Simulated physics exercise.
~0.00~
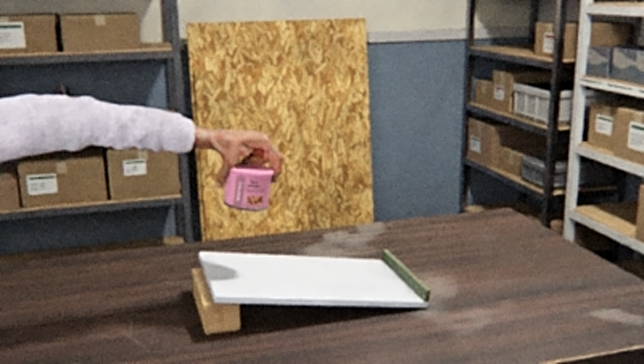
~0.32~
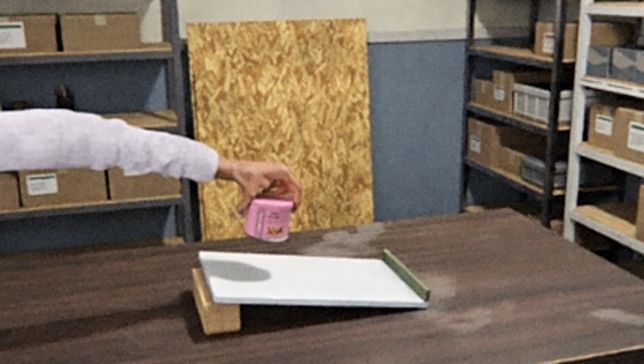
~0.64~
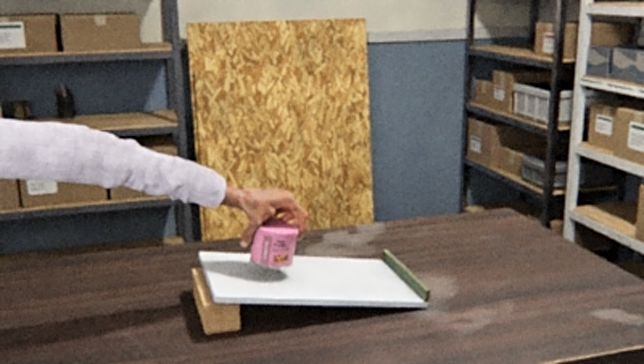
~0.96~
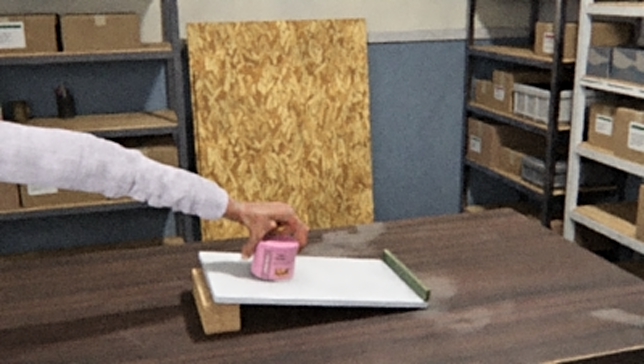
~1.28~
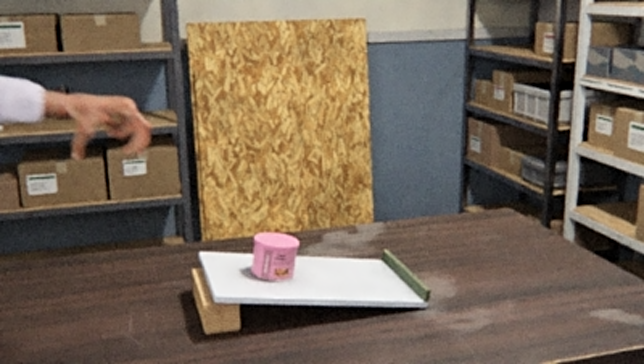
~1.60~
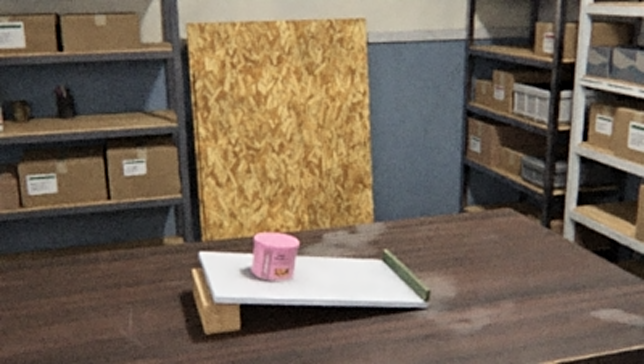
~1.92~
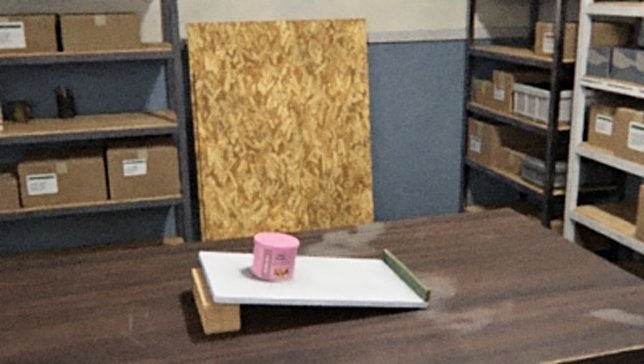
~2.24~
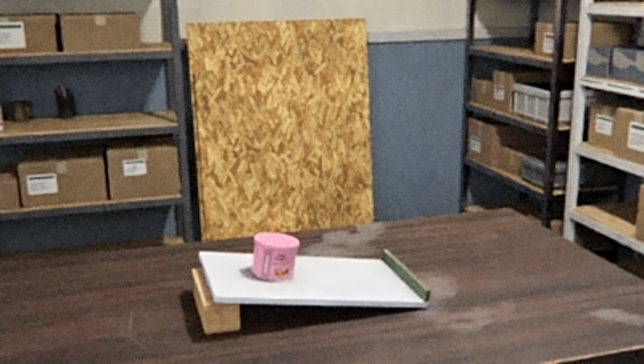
A pink tub is lowered by a hand onto a tilted white board and stays put.
